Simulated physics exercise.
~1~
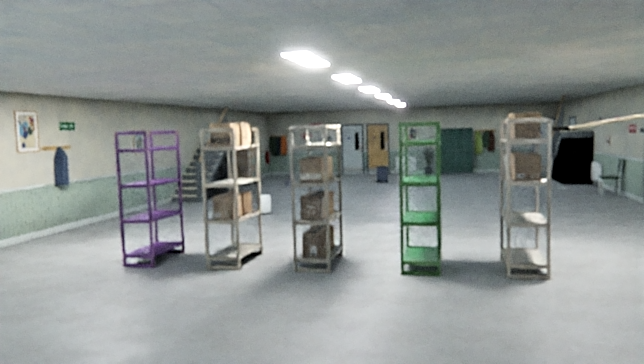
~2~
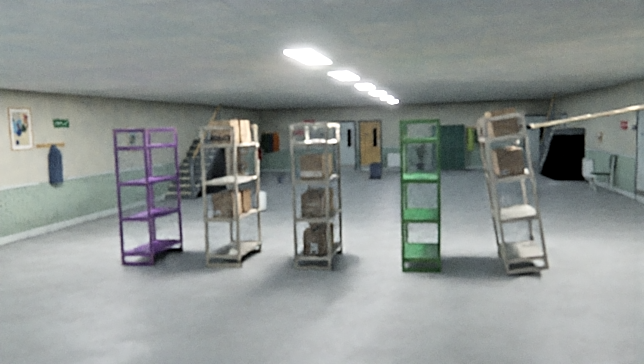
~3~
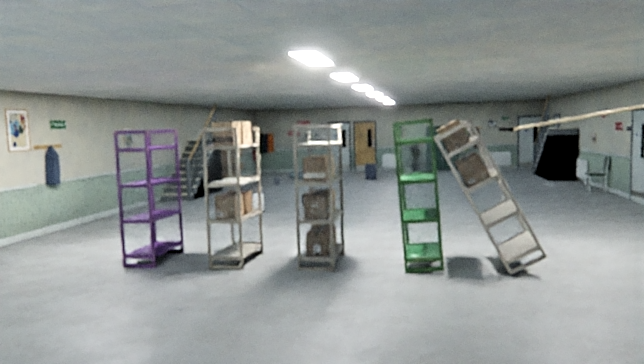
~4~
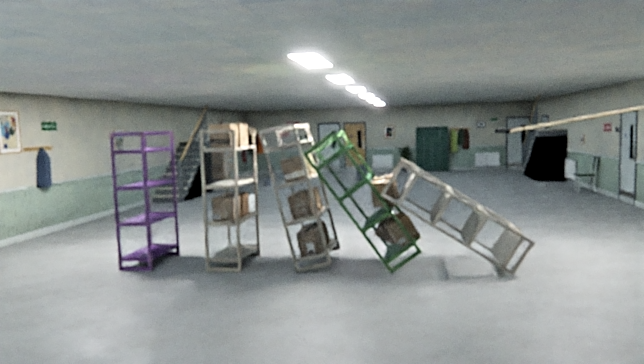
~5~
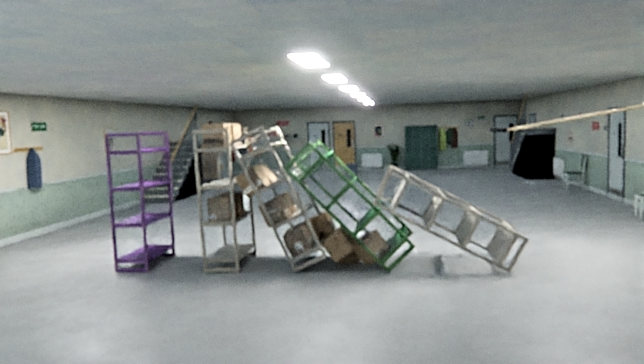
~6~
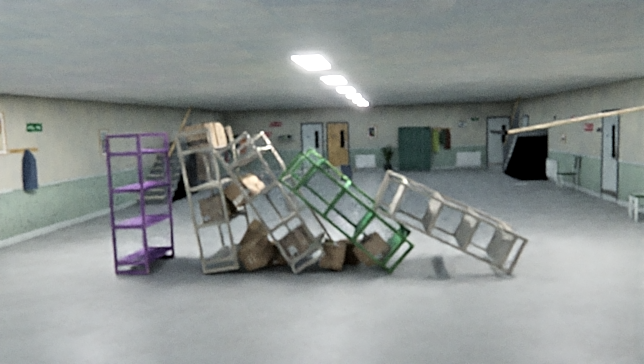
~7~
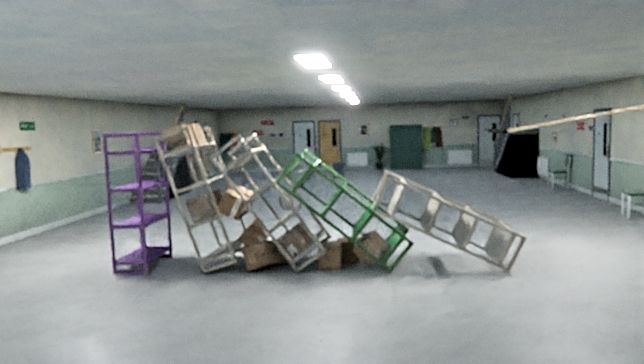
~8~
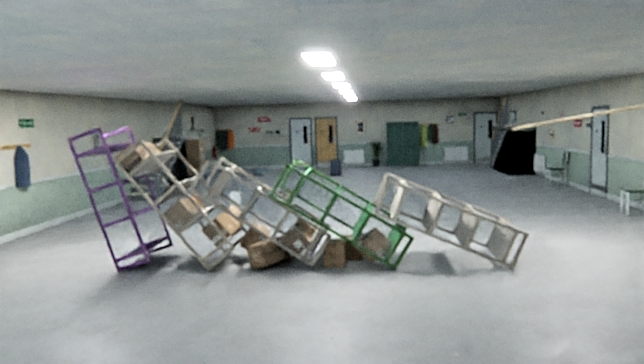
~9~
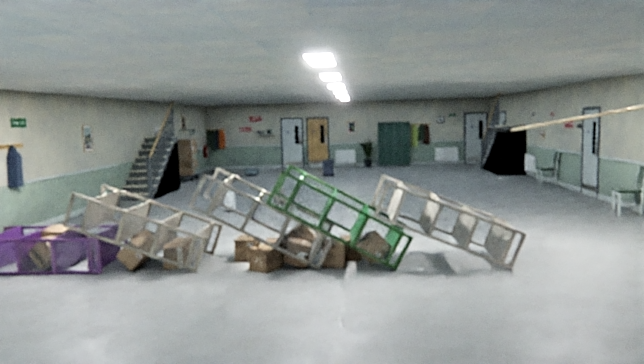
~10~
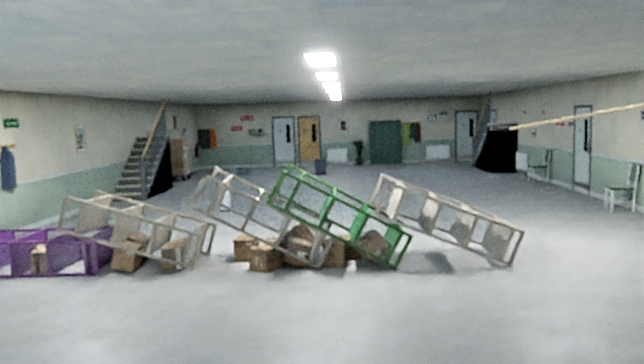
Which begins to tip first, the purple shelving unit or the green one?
The green unit begins to tip first, when the rightmost unit falls against it. The purple one stays upright until the toppling reaches the left end of the row.
Five open shelving units, a purple one at the far left, a green one second from the right and three pale grey, stand in a row across a wide basement-like hall, seen from the front by a slowly drifting camera. A pole reaches in from the right, and the rightmost unit tips left into the green one. The green unit leans into the middle unit, and brown cartons slide out onto the floor. The next grey unit tilts over in turn and pushes the purple one. Finally the purple unit lies flat at the left, while the others rest slanted among spilt cartons, none left upright.
